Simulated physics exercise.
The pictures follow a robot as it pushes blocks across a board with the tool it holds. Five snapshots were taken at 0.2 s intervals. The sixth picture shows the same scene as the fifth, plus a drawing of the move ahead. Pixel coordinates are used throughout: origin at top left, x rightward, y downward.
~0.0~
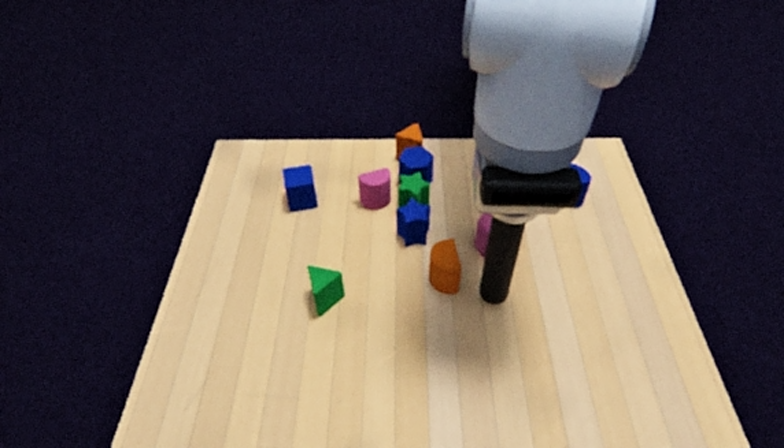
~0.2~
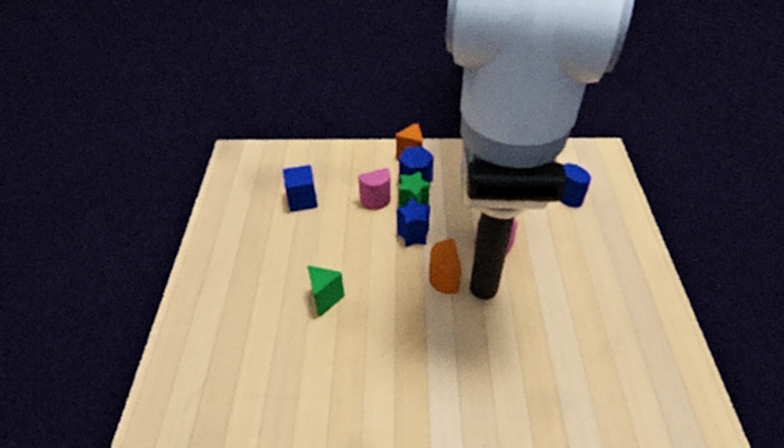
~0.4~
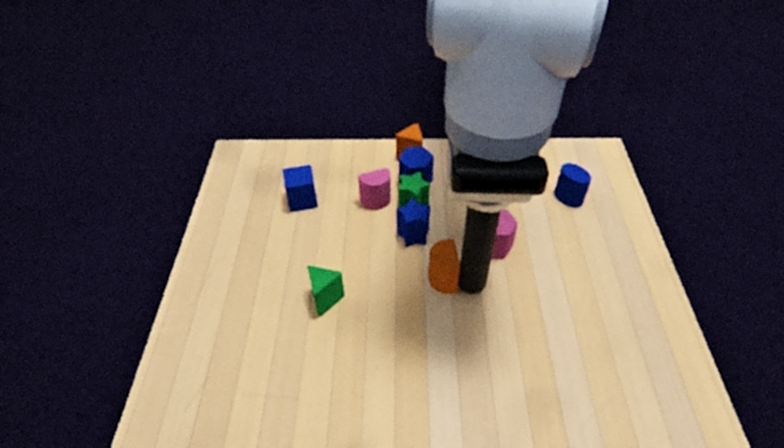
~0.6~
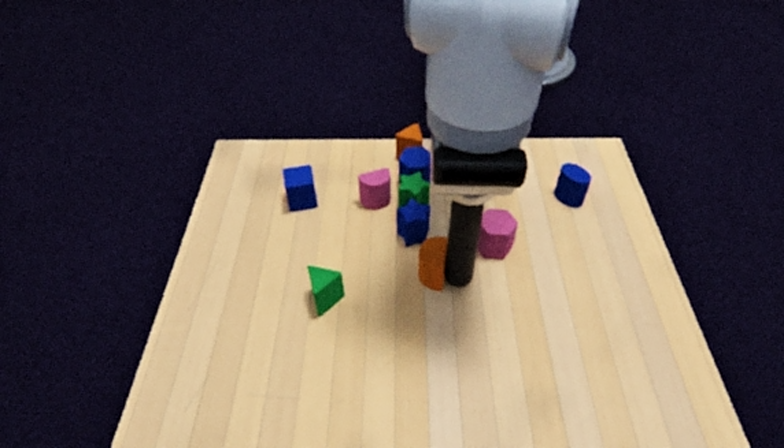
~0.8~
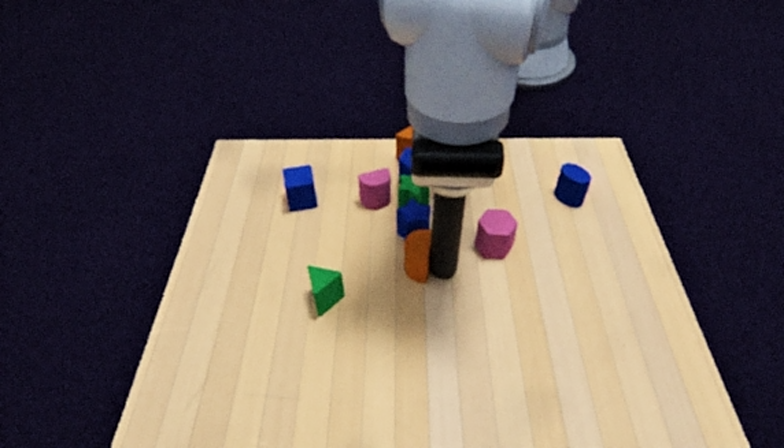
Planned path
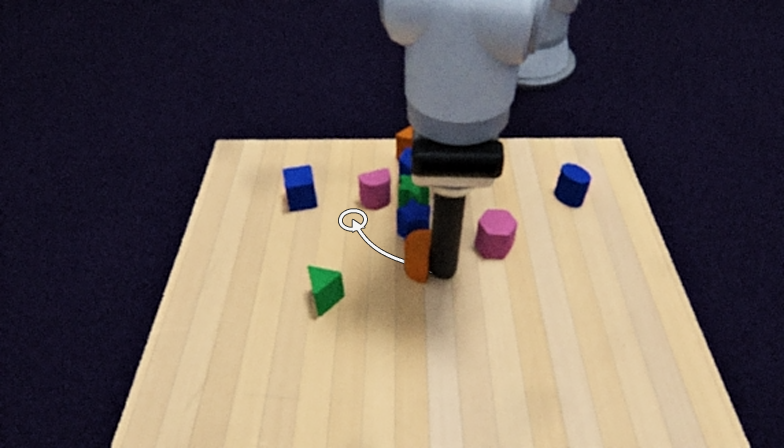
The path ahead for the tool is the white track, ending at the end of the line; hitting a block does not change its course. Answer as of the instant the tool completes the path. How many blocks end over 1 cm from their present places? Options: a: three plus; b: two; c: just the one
I'll go with c - just the one.
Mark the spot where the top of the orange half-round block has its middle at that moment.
It will likely be found at (326, 193).
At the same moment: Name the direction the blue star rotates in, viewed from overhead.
Answer: With the clock.
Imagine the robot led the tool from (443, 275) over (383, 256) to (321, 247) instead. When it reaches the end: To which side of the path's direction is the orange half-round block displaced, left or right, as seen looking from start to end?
The shift is rightward.
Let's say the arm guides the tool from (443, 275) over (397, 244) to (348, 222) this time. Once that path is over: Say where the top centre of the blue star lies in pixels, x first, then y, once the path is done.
I expect it at (397, 197).
Drawn move, from (443, 275) through (405, 262) and (372, 245) to (353, 220).
On the path given first. One third of the way, tool (404, 255); blue star (412, 208), turned 30° clockwise; orange half-round block (384, 226), turned 30° clockwise.
Two thirds of the way, tool (371, 238); blue star (412, 208), turned 30° clockwise; orange half-round block (350, 209), turned 25° clockwise.
At the end, tool (352, 213); pink half-round block still; blue star (412, 208), turned 30° clockwise; orange half-round block (326, 193), turned 15° anticlockwise.
